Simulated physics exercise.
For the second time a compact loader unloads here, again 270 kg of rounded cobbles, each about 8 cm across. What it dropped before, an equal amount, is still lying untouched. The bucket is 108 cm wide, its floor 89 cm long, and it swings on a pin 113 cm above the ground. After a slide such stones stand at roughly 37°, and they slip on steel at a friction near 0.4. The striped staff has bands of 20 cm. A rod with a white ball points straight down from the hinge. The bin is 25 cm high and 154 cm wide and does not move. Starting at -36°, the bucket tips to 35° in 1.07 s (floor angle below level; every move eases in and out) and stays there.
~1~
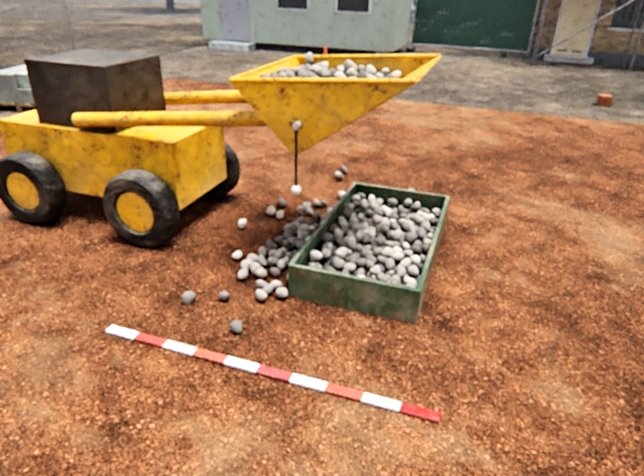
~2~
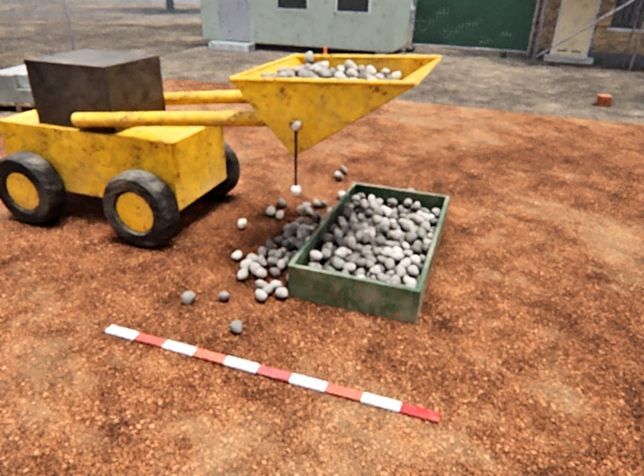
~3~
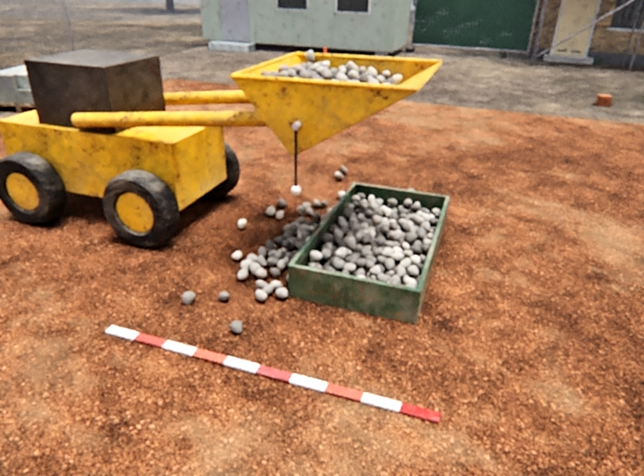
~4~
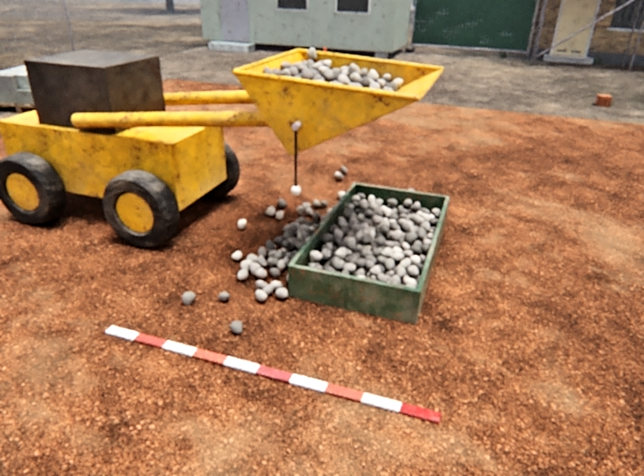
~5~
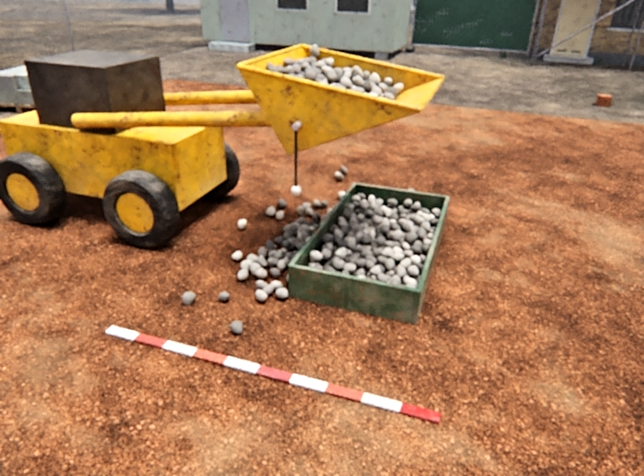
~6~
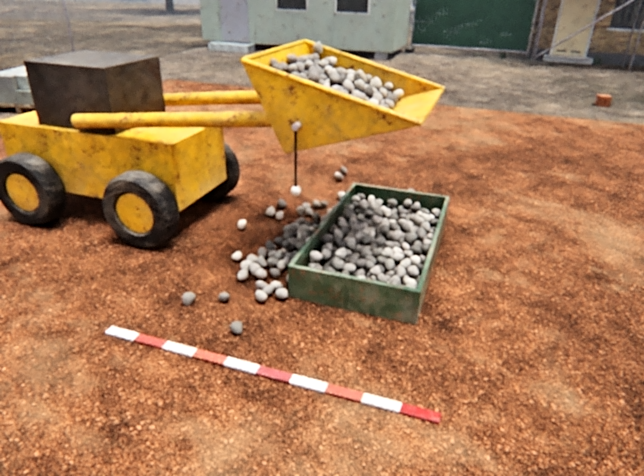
On reddish gravelly ground, a yellow loader holds a raised bucket of grey stones beside a green bin already full of similar stones, with others scattered nearby, and the bucket slowly tilts its right end downward.
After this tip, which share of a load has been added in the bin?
Some 38 per cent is added.
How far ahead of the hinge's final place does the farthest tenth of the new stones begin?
About 170 cm.
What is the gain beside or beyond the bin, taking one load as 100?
About 60 per cent.
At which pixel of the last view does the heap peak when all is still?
Around (421, 229).
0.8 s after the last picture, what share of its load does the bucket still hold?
About 85 per cent.
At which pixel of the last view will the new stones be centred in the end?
Around (455, 259).
Then, 0.5 s after the last picture the floor is at 24°; in per cent of one load, 100 in the bucket, 24 short of the bin, 76 in the bin; the foremost stones are at (429, 242).
Then, 0.8 s after the last picture the floor is at 35°; in per cent of one load, 83 in the bucket, 24 short of the bin, 93 in the bin; the foremost stones are at (430, 242).
Then, 1.2 s after the last picture the floor is at 35°; in per cent of one load, 27 in the bucket, 24 short of the bin, 124 in the bin, 25 beside or beyond the bin; the foremost stones are at (496, 277).
Then, 3.7 s after the last picture the floor is at 35°; in per cent of one load, 0 in the bucket, 24 short of the bin, 114 in the bin, 62 beside or beyond the bin; the foremost stones are at (644, 281). Net gain in the bin, 38.
